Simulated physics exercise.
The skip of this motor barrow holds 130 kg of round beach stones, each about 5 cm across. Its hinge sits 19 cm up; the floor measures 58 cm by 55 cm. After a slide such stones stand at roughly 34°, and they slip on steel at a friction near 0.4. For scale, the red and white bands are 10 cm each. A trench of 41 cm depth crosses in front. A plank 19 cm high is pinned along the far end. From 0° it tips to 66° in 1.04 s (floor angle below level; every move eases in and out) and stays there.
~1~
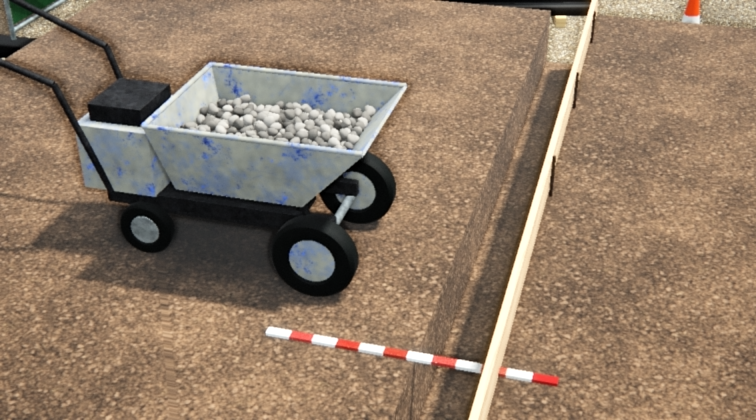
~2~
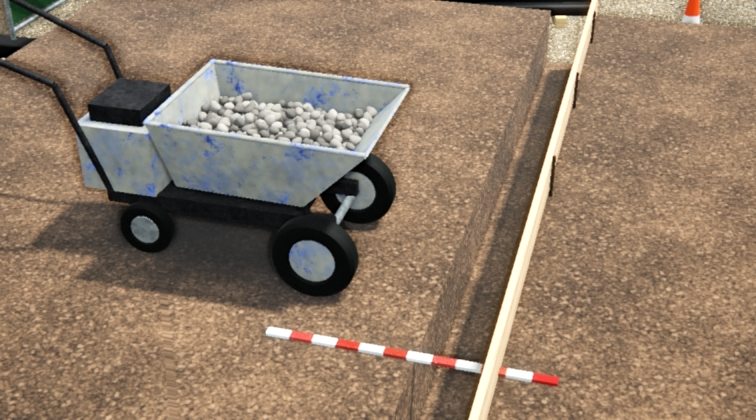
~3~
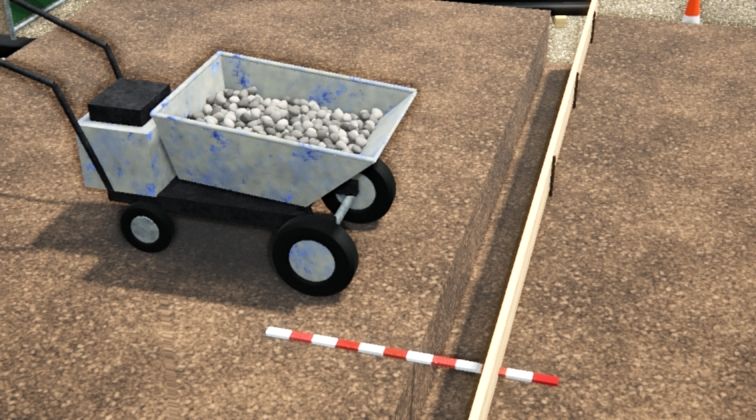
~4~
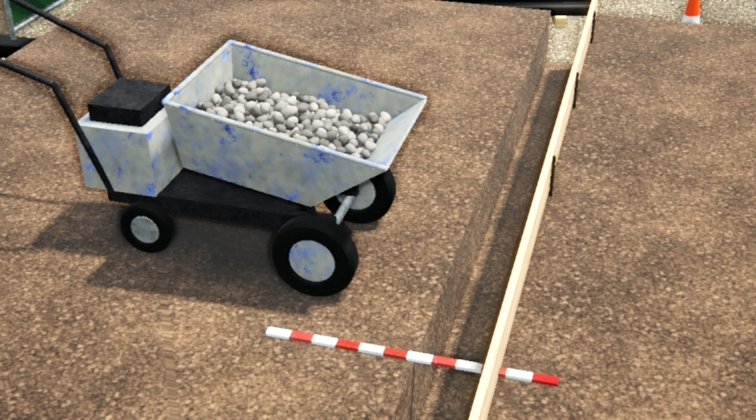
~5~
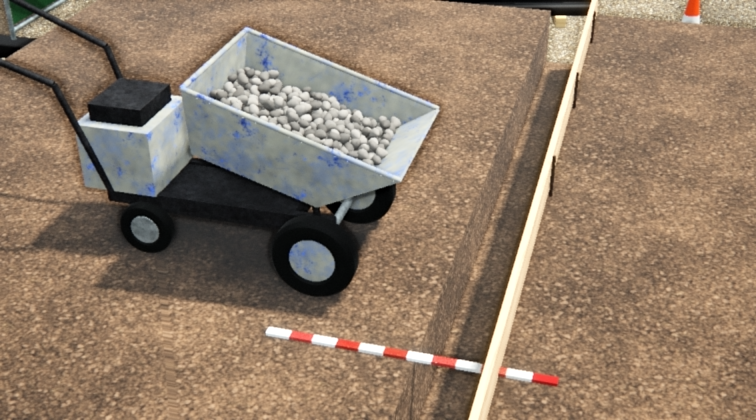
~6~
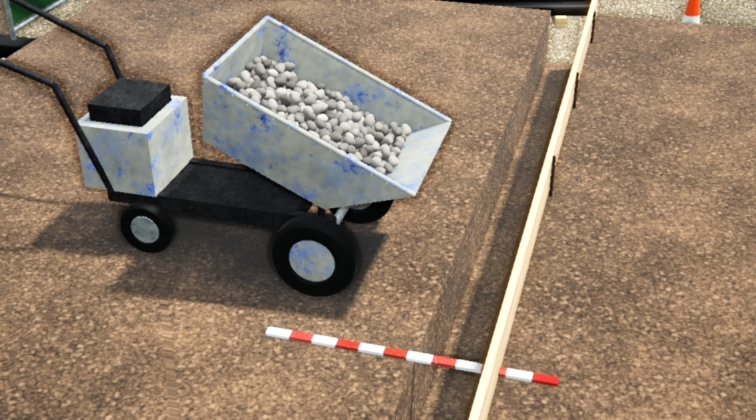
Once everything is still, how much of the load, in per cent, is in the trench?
Some 91 per cent of it.
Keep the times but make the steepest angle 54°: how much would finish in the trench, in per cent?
In that case some 70 per cent.
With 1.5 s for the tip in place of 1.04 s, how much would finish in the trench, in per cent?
In that case some 95 per cent.
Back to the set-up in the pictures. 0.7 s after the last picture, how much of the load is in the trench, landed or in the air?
About 30 per cent by then.
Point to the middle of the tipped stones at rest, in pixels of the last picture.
Near (486, 333).
Then, 0.3 s after the last picture the floor is at 56°, 100 % in the skip; the foremost stones are at (440, 212).
Then, 0.7 s after the last picture the floor is at 66°, 70 % in the skip, 29 % in the trench, 1 % past the trench; the foremost stones are at (526, 250).
Then, 1.0 s after the last picture the floor is at 66°, 24 % in the skip, 67 % in the trench, 9 % past the trench; the foremost stones are at (630, 311).
Then, 3.0 s after the last picture the floor is at 66°, 0 % in the skip, 91 % in the trench, 9 % past the trench; the foremost stones are at (742, 291).
